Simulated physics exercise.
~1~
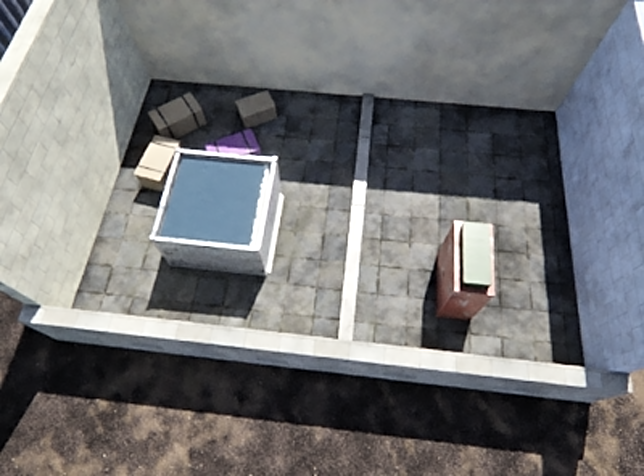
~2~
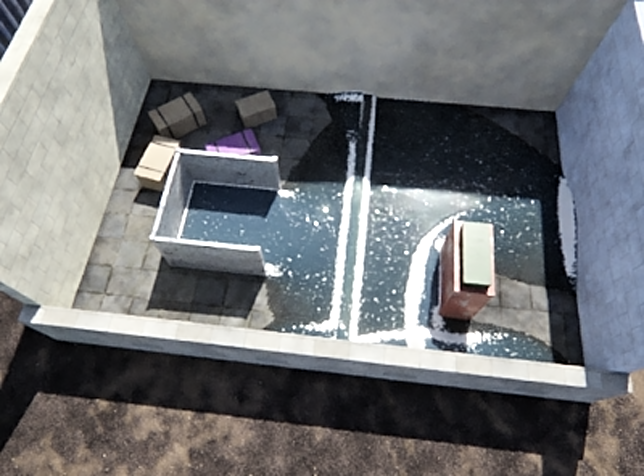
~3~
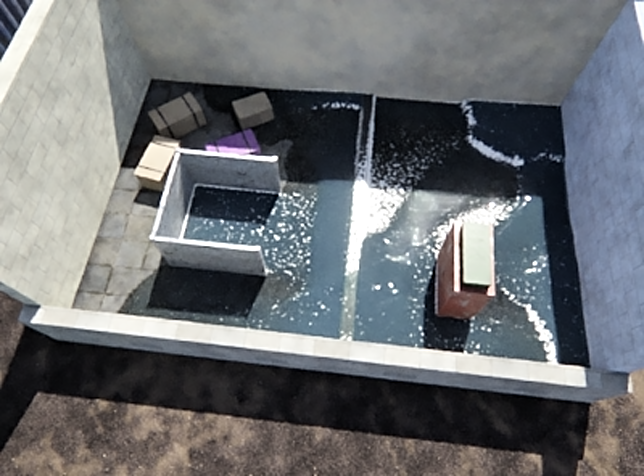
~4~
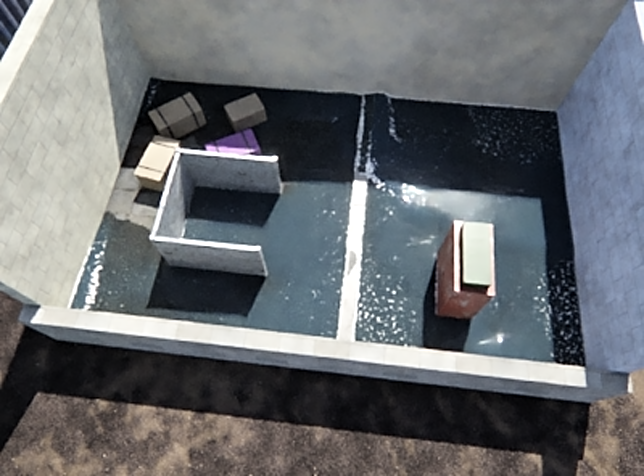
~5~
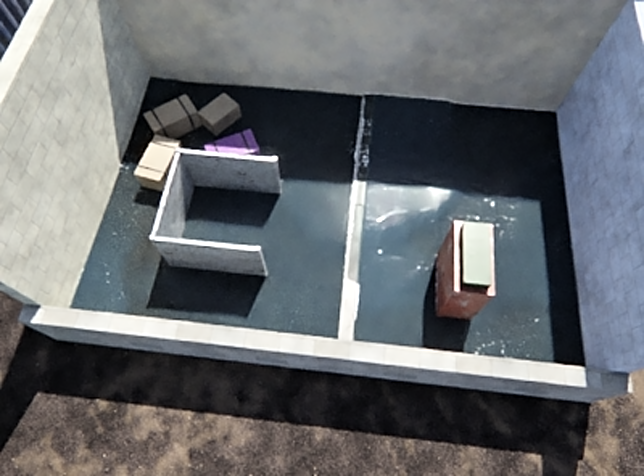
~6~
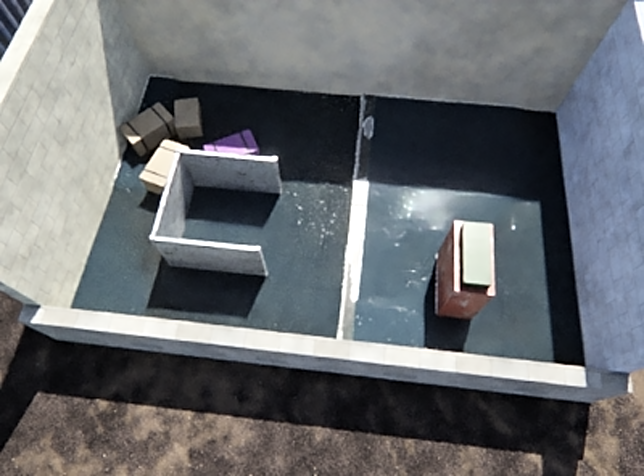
A walled concrete pad, seen from high above, is split by a pale kerb, with an open tank of blue water on the left and a reddish block with a pale green top on the right. Behind the tank sit two brown boxes, a cream one and a purple trunk. The tank's right side gives way, and water rushes over the kerb and around the block. It then spreads back left across the floor as the ripples calm. The two brown boxes drift left towards the wall, the cream one barely shifts, and the purple trunk stays put.
